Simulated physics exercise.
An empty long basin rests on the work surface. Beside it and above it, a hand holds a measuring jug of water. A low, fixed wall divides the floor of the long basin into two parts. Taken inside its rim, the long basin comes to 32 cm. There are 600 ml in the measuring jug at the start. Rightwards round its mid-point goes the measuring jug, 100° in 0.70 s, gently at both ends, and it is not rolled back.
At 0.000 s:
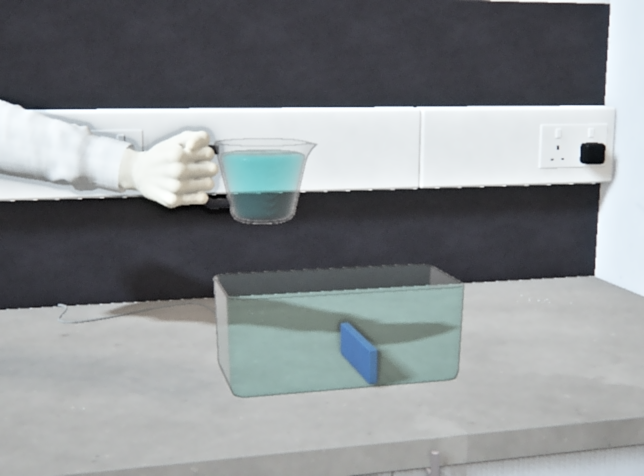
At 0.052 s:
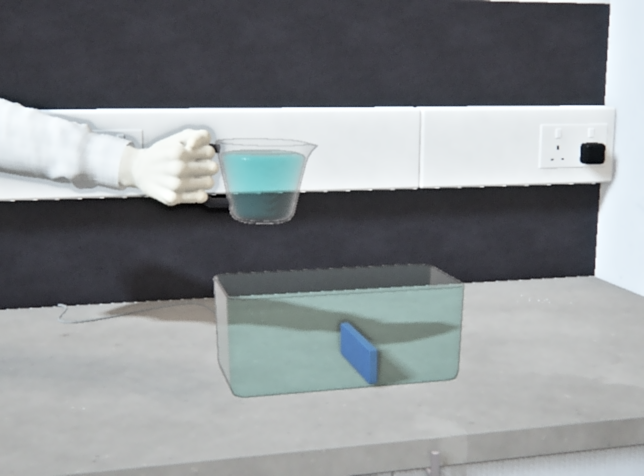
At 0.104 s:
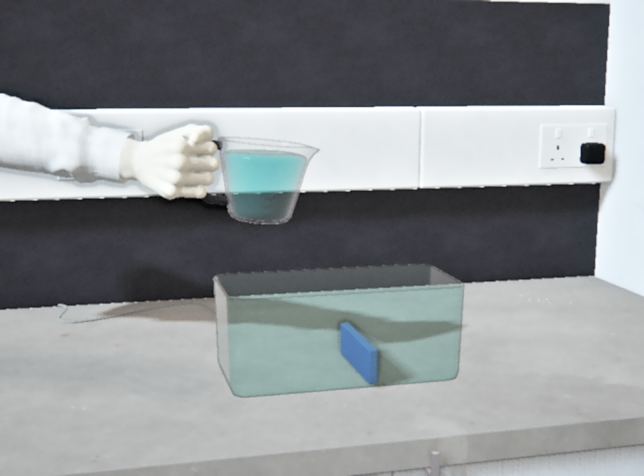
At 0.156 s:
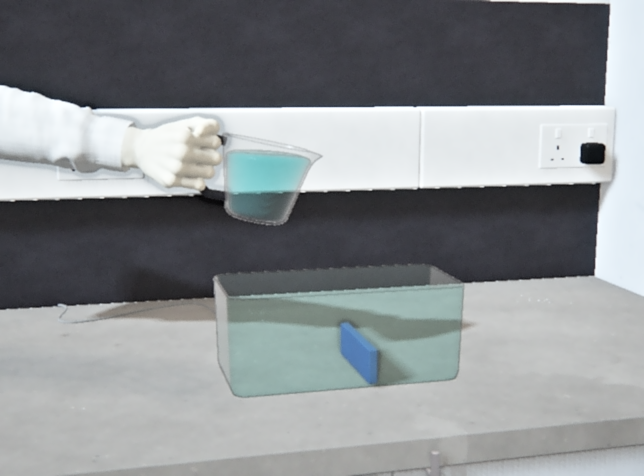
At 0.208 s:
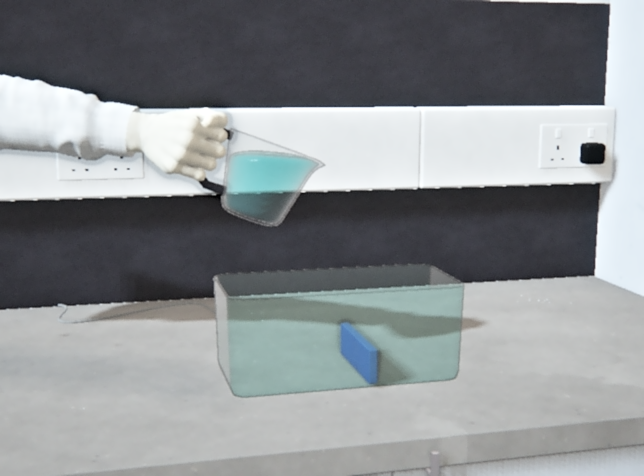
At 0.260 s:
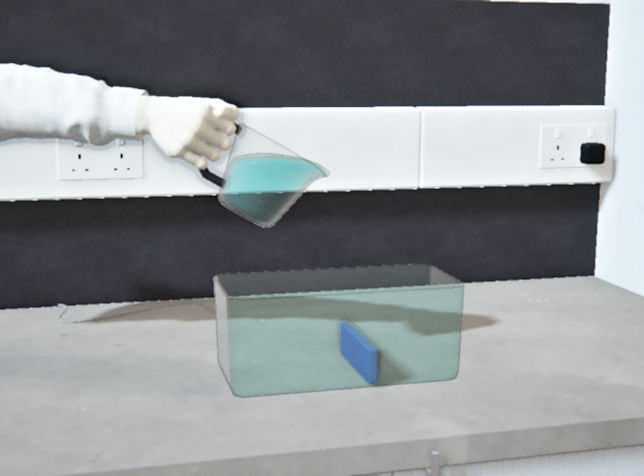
The clip opens on a gloved hand holding a clear measuring jug of blue-green water above a long, see-through basin with a small blue wall in it. The hand slowly tilts the jug rightwards, gently at first and then further, and the water shifts towards its lowered right rim.
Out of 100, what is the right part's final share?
About 44 out of 100.
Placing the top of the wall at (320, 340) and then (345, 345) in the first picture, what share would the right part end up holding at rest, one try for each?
95 per cent first, 75 per cent second.
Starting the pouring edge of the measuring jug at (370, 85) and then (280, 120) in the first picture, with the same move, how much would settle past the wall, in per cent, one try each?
Around 65 per cent first, around 5 per cent next.
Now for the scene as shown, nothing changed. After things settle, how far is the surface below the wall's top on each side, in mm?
It's around 34 mm on the left side and around 32 mm on the right side.
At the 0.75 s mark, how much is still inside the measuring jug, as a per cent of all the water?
Roughly 6 percent remains.
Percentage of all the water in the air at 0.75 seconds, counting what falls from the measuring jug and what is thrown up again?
Roughly 8 per cent.
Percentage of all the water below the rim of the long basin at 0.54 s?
28 %, more or less.
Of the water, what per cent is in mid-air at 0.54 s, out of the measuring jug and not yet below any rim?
Around 30 in a hundred.
Then, 0.54 s in, the tilt is 88° and 42 per cent is still to pour, 5 is left of the wall and 23 right of it.
Then, 0.75 s in, the tilt is 100° and 6 per cent is still to pour, 41 is left of the wall and 45 right of it.
Then, 0.96 s in, the tilt is 100° and 0 per cent is still to pour, 55 is left of the wall and 43 right of it.
Then, 1.20 s in, the tilt is 100° and 0 per cent is still to pour, 55 is left of the wall and 44 right of it.
Finally, 55 per cent lies left of the wall, 44 right of it and 1 outside.
